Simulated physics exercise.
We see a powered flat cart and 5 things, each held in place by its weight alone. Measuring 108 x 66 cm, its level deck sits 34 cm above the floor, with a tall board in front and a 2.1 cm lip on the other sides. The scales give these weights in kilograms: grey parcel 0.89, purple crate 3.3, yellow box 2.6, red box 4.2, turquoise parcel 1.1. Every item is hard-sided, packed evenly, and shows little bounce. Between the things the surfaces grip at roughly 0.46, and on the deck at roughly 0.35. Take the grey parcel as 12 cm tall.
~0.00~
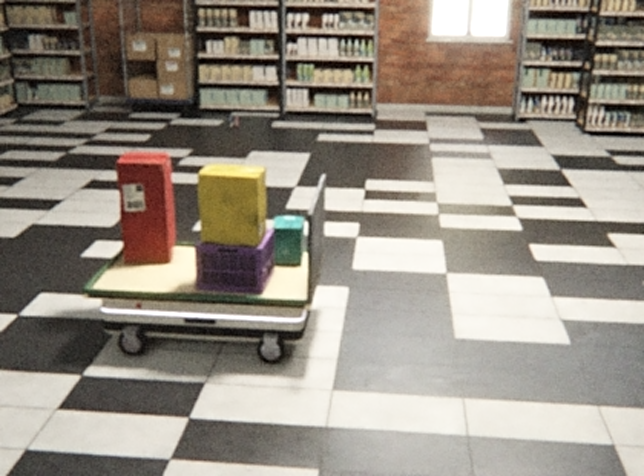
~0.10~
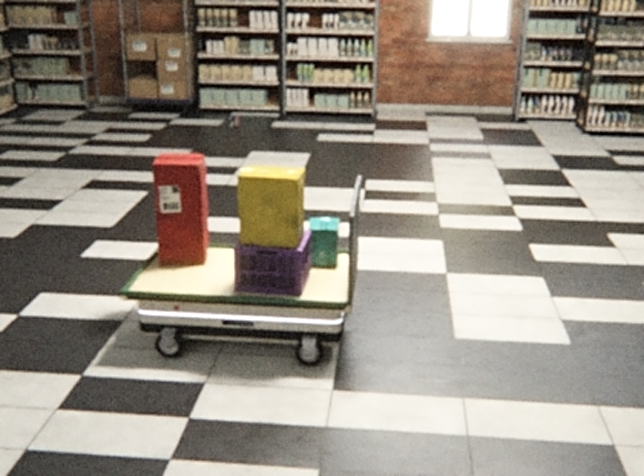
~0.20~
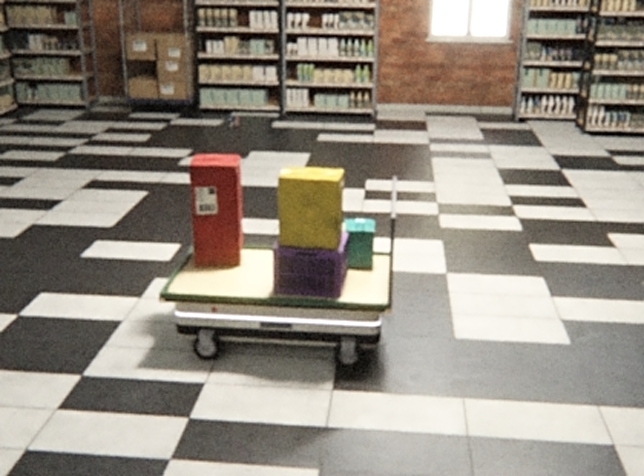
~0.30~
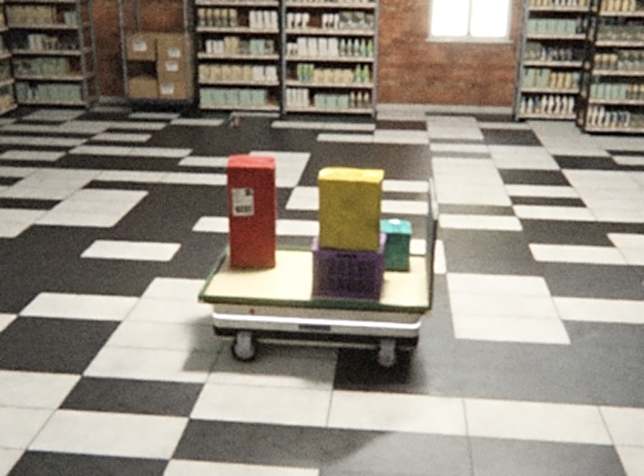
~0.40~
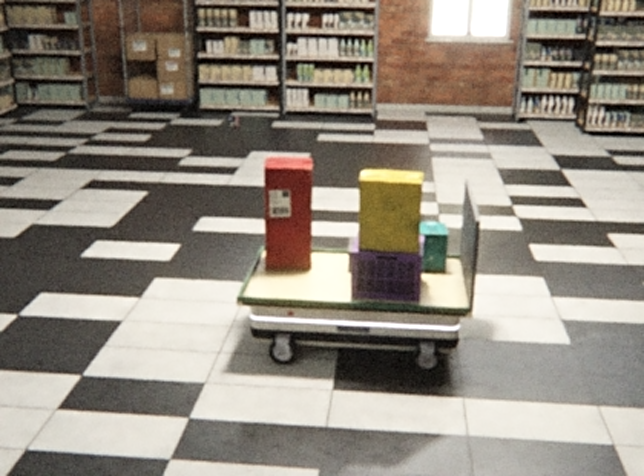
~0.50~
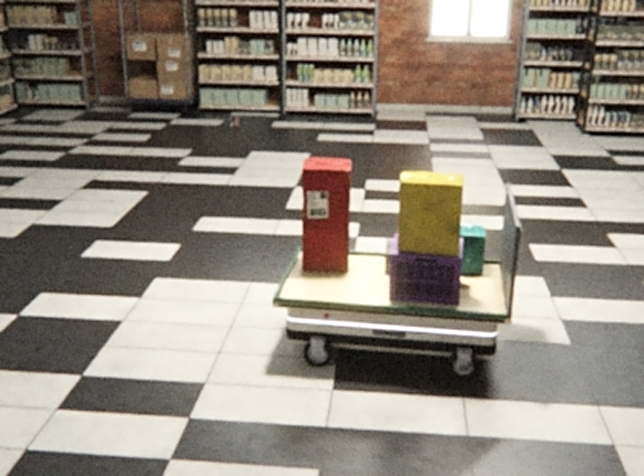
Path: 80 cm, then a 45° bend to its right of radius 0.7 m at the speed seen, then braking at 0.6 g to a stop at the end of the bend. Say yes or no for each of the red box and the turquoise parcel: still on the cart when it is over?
Red box - no; turquoise parcel - no.
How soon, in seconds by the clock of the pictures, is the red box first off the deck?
It happens at about 1.1 s.
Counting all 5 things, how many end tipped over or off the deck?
The count comes out at 3.
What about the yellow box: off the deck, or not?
When everything stops, the yellow box is out of bounds.
By 0.70 s, cart 133 cm along, turned 31°; turquoise parcel now off the deck; red box 5 cm from its spot near (413, 222); yellow box tilted 12°.
By 0.90 s, cart 171 cm along, turned 45°; red box tilted 15° near (493, 235); yellow box tilted 48°; grey parcel tilted 6°.
By 1.10 s, cart 193 cm along, turned 45°; yellow box and red box now off the deck; purple crate 16 cm from its spot; grey parcel 13 cm from its spot.
By 1.40 s, cart 196 cm along, turned 45°, stopped; grey parcel 30 cm from its spot; purple crate 22 cm from its spot.
When it is over (1.8 s), off the deck, yellow box, red box and turquoise parcel; not toppled but over 10 cm from the start, grey parcel and purple crate.
